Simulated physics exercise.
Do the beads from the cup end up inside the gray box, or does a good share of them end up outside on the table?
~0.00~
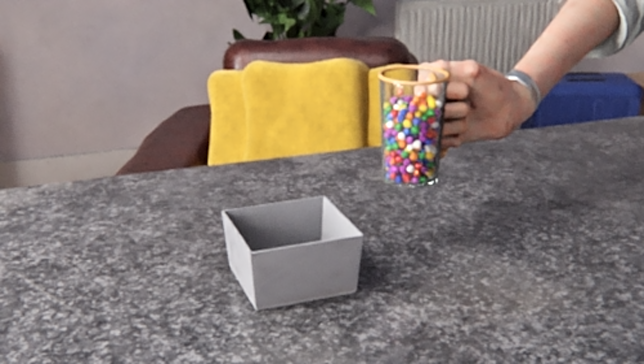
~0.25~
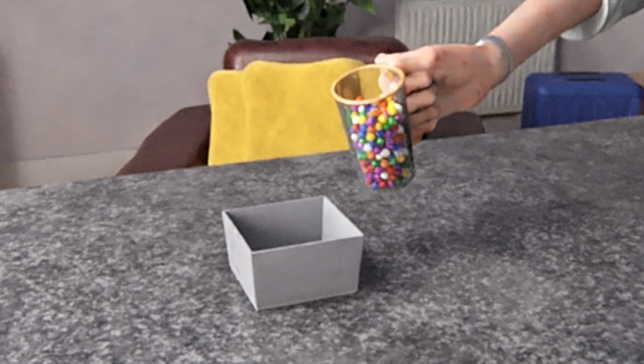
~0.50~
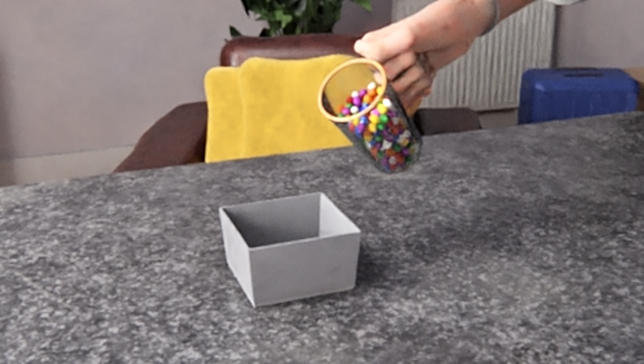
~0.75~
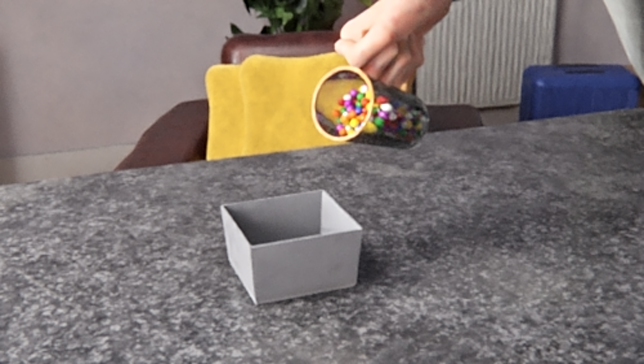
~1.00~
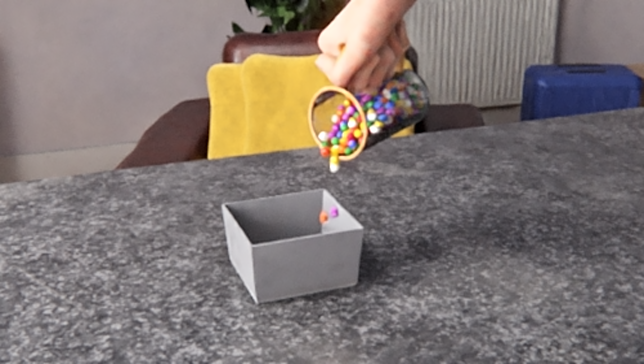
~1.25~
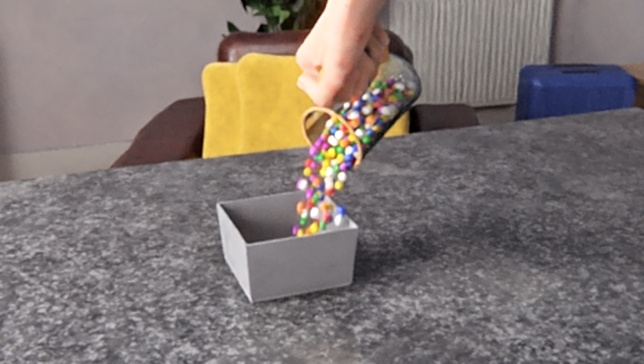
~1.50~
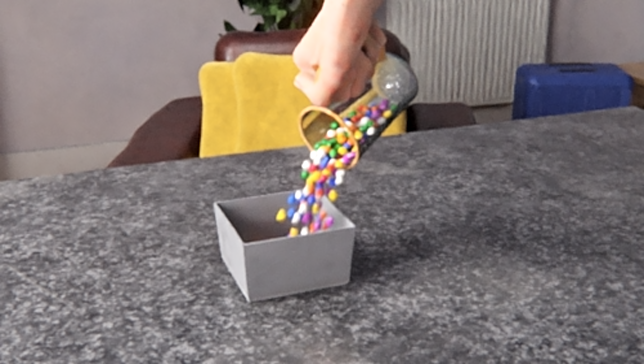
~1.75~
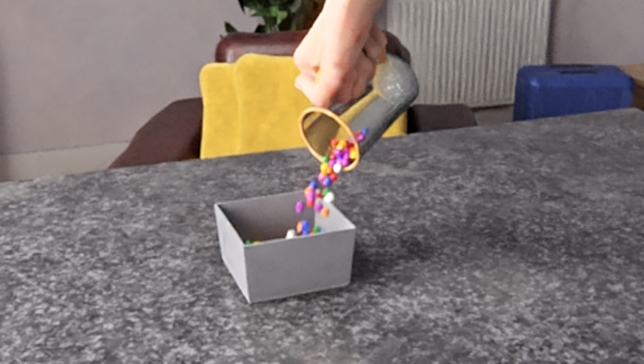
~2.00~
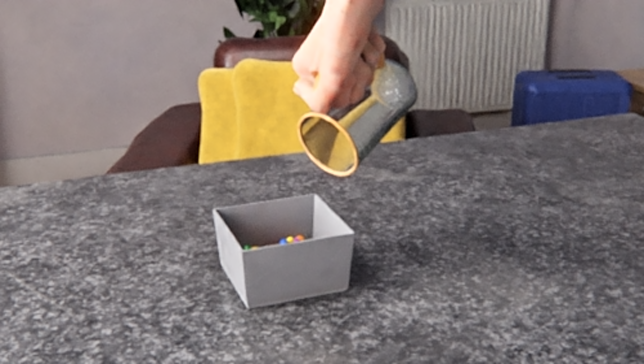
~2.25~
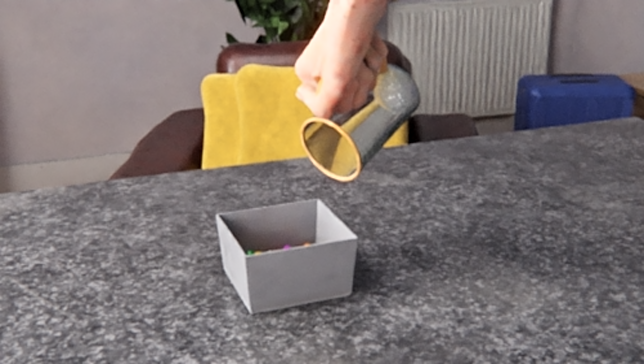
They end up inside the gray box. The table around it stays clear of beads.
